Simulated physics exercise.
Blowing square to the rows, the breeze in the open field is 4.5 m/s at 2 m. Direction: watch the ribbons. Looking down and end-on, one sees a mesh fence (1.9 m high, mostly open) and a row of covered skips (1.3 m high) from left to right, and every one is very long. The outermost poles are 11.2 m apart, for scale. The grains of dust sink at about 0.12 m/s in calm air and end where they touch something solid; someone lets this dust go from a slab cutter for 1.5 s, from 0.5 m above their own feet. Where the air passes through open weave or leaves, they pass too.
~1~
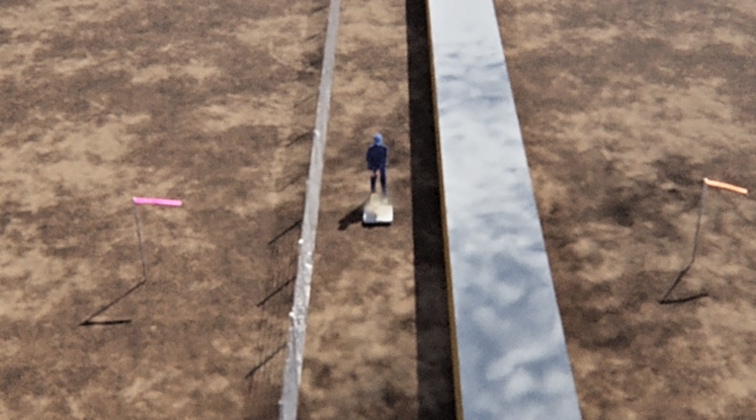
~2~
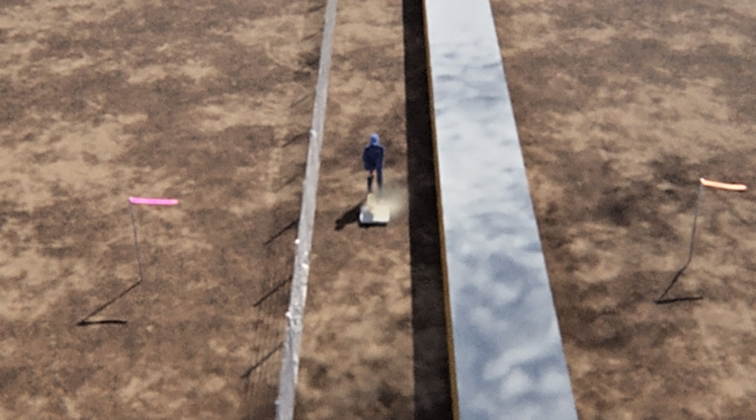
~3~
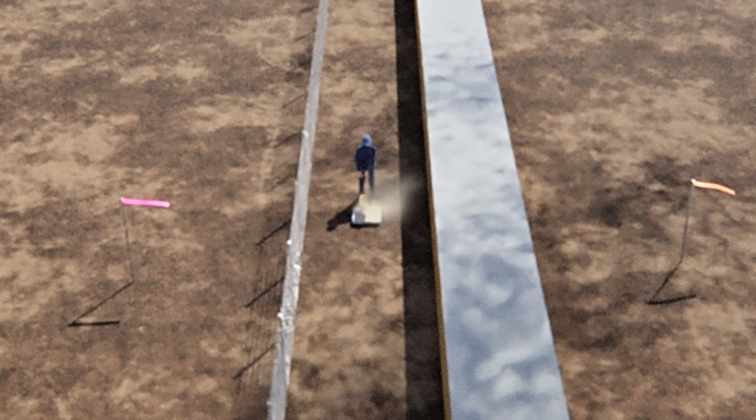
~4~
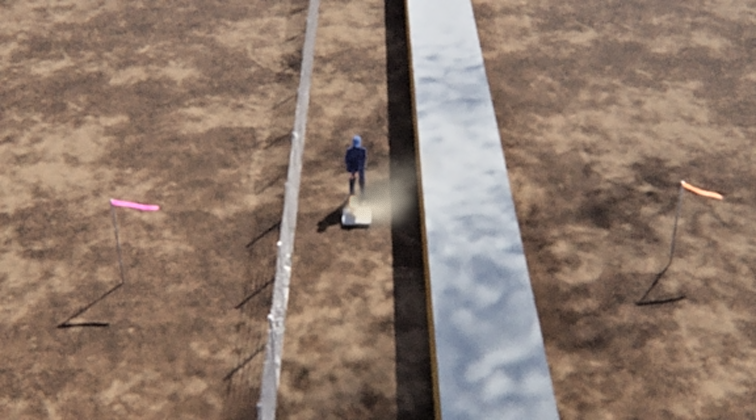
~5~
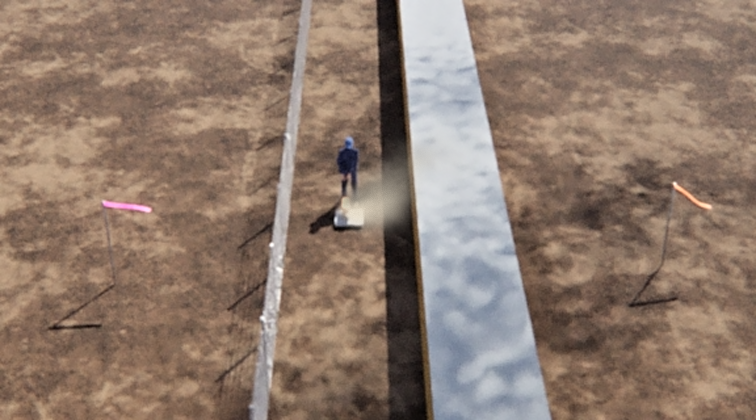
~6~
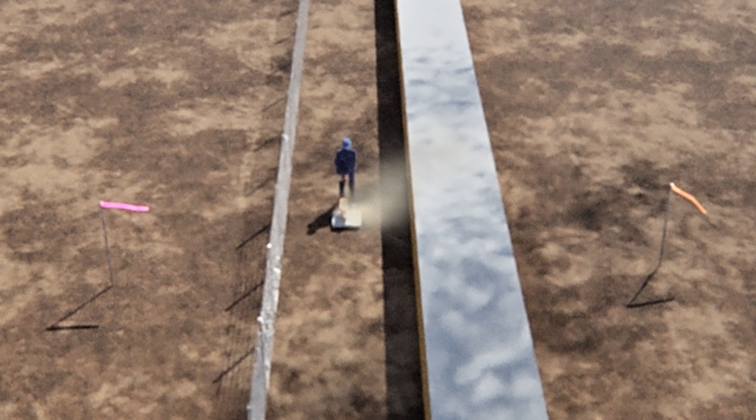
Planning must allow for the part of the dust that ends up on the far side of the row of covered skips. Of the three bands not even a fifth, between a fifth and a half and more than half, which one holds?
The band that holds is more than half.
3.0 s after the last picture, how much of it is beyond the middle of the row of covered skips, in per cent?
Estimate: Around 70 %.
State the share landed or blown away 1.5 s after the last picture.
Roughly 15 per cent.
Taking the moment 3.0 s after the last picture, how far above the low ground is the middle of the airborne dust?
2.0 m.
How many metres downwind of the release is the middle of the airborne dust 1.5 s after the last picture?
That distance is some 3.0 m.
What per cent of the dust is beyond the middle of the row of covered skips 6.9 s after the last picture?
70 %.
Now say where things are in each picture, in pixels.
In the first frame, the left ribbon ends at (181, 203), leaning 85 degrees to the right, the dust in the air spans x = 370 to 385 around y = 205 and it comes from (378, 210).
In the second frame, the right ribbon ends at (744, 187), leaning 80 degrees to the right and the dust in the air spans x = 370 to 400 around y = 200.
In the third frame, the left ribbon ends at (169, 205), leaning 85 degrees to the right, the dust in the air spans x = 365 to 410 around y = 200 and the top of the row of covered skips crosses (474, 171).
In the fourth frame, the right ribbon ends at (722, 198), leaning 70 degrees to the right and the dust in the air spans x = 355 to 410 around y = 200.
In the fifth frame, the left ribbon ends at (150, 211), leaning 80 degrees to the right and the dust in the air spans x = 350 to 420 around y = 200.
In the sixth frame, the right ribbon ends at (705, 212), leaning 55 degrees to the right, the dust in the air spans x = 350 to 450 around y = 200 and the top of the row of covered skips crosses (454, 175).
Then, 1.5 s after the last picture, 84 % is in the air or yet to come; 52 % is beyond the row of covered skips; the middle of what still flies is 1.9 m above the low ground, near (493, 151).
Then, 3.0 s after the last picture, 73 % is in the air or yet to come; 70 % is beyond the row of covered skips; the middle of what still flies is 2.1 m above the low ground, near (749, 141).
Then, 6.9 s after the last picture, 54 % is in the air or yet to come; 72 % is beyond the row of covered skips.
Then, 19.0 s after the last picture, 2 % is in the air or yet to come; 72 % is beyond the row of covered skips.
Then, 44.0 s after the last picture, 0 % is in the air or yet to come; 72 % is beyond the row of covered skips.
